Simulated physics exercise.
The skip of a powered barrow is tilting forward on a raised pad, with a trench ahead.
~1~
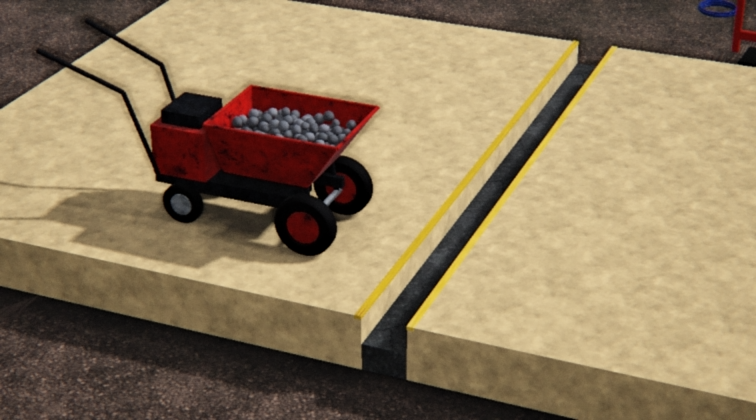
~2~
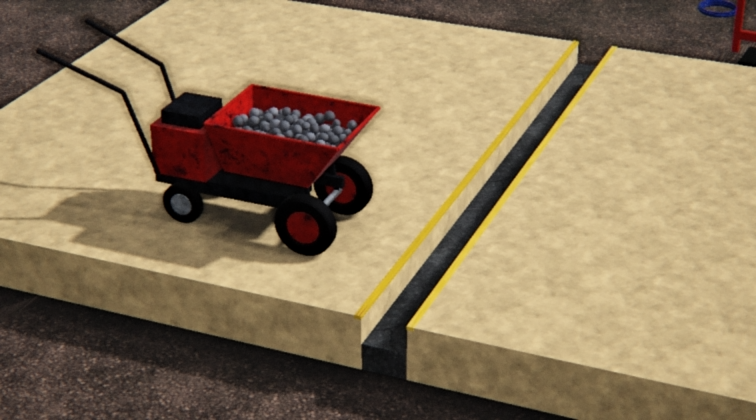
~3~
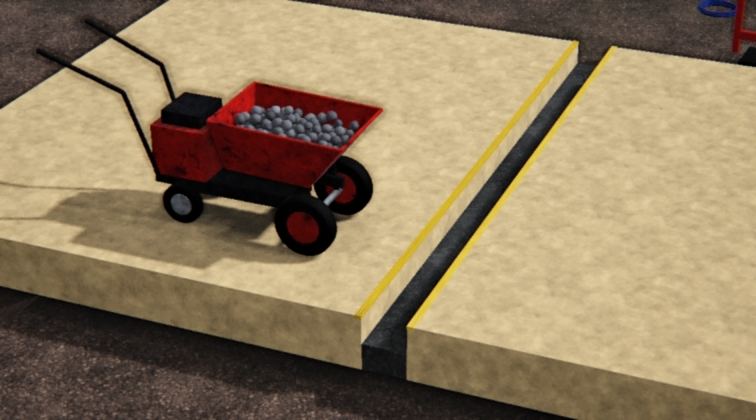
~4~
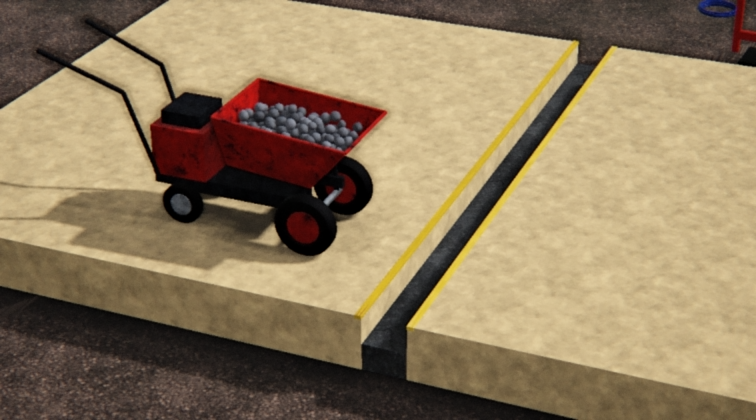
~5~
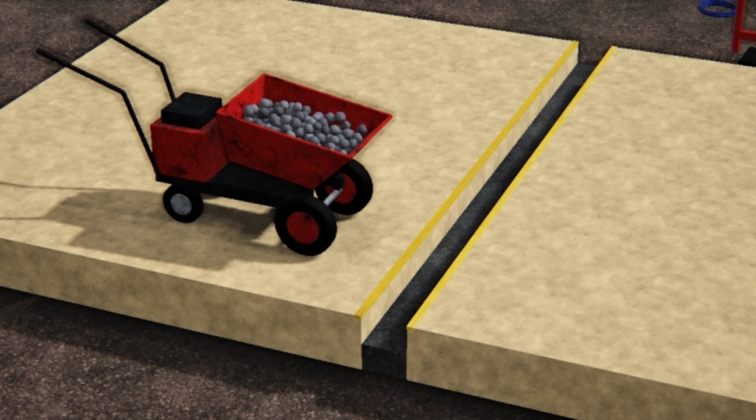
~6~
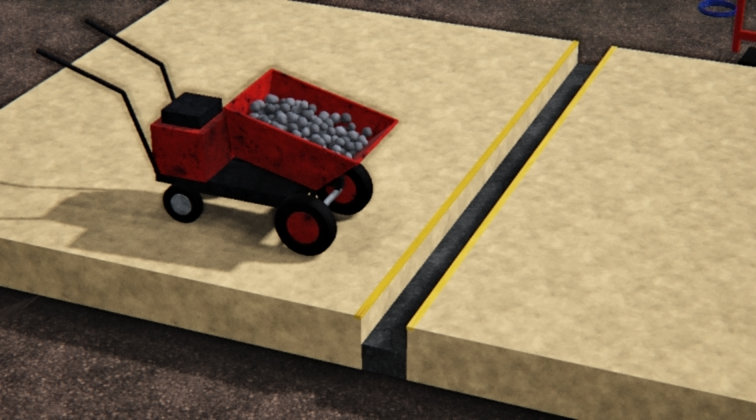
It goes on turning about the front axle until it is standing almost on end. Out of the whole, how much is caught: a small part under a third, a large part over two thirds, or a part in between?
Out of the whole, a large part is caught.
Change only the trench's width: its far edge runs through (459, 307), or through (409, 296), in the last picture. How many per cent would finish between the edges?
About 100 %, then 40 %.
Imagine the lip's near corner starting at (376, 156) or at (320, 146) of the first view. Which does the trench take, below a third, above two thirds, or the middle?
First: Under a third. Second: Over two thirds.
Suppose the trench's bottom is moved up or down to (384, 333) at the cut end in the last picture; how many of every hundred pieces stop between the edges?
Roughly 60 in a hundred.
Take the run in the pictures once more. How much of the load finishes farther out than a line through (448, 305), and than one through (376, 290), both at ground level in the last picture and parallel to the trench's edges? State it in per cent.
10 % and 90 %, in that order.
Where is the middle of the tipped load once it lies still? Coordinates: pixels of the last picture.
Near (436, 267), more or less.
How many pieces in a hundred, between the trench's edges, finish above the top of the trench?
It works out at about 15 percent.
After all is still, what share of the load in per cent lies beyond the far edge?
Roughly 10 in a hundred.
Soon after the last picture, skip tipped steeply; all in the skip.
A little later, skip tipped right over; most in the skip; a small part in or heaped over the trench; a stray few beyond it; a stray few falling.
Later still, skip tipped right over; about a quarter in the skip; most in or heaped over the trench; a small part beyond it.
At rest, skip tipped right over; a small part in the skip; most in or heaped over the trench; a small part beyond it.
